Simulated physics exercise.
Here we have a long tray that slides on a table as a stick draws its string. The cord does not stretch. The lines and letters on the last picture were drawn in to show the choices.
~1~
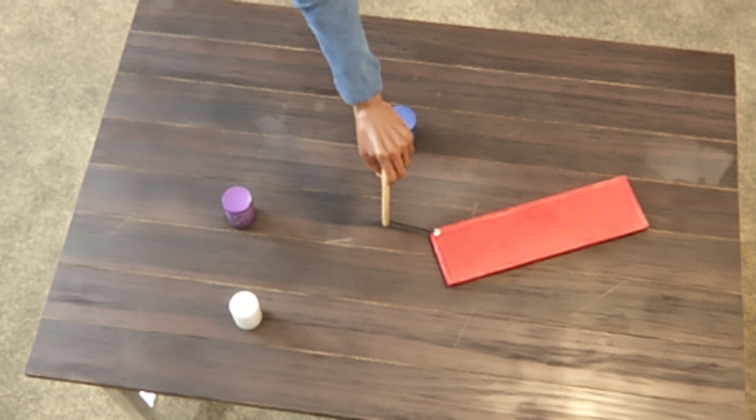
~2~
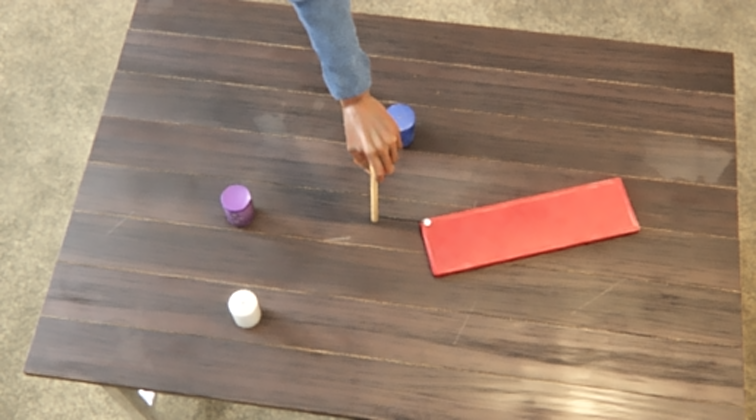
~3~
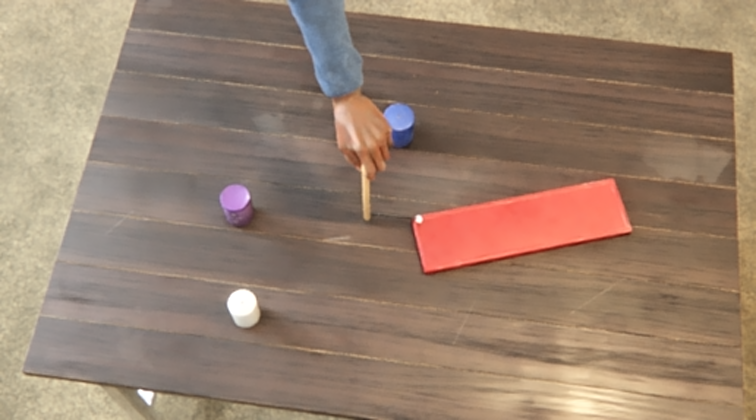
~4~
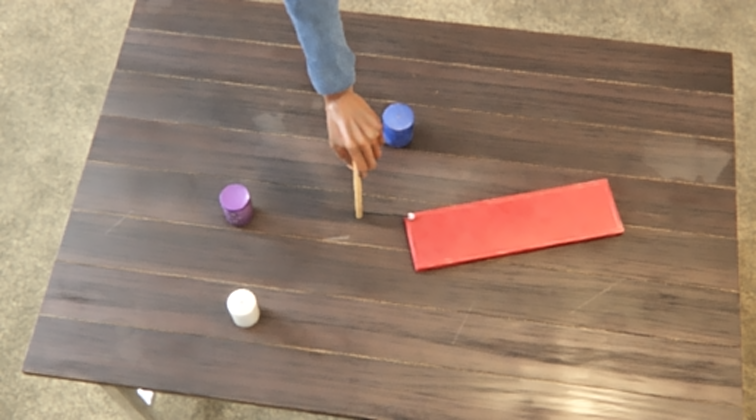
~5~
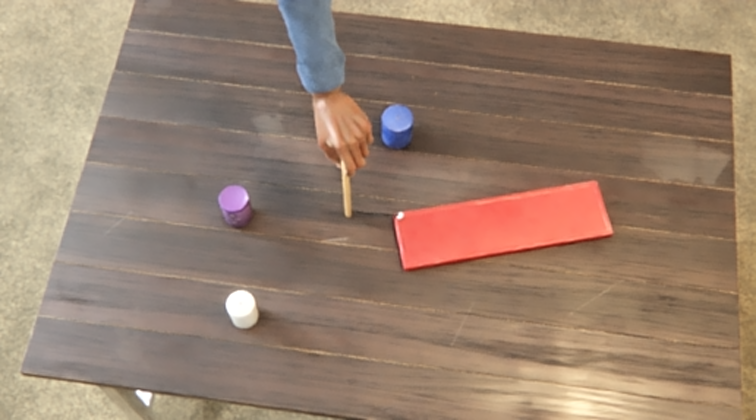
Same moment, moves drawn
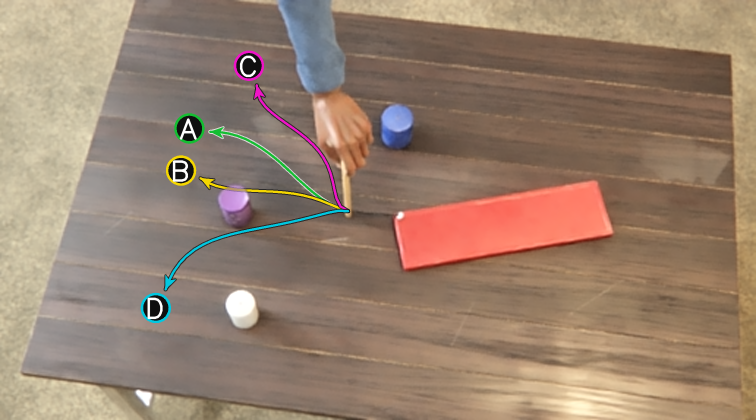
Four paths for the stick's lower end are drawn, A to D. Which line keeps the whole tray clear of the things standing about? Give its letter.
Take A.
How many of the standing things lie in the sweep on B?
One.
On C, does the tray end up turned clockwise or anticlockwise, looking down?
It turns clockwise.
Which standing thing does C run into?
The blue tin.
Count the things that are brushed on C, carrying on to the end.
One.
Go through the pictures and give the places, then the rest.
Red tray (540, 228); purple jar (239, 208), in the first frame.
Red tray (530, 225); blue tin (399, 126), in the second frame.
Red tray (522, 224); white candle (244, 309), in the third frame.
Red tray (514, 223); purple jar (237, 206), in the fourth frame.
Red tray (503, 223); blue tin (397, 127); purple jar (236, 207); white candle (243, 310), in the fifth frame.
On the copy, A from (348, 211) via (282, 164) to (210, 132); B from (348, 211) via (274, 192) to (201, 178); C from (348, 211) via (306, 138) to (257, 85); D from (348, 211) via (242, 232) to (165, 289).
On A. First, foot of the stick (298, 180), middle of the tray (447, 213).
Then, foot of the stick (254, 144), middle of the tray (393, 193).
Finally, foot of the stick (206, 133), middle of the tray (345, 177); nothing has been touched.
By contrast, B meets the purple jar; C meets the blue tin; D meets the white candle.
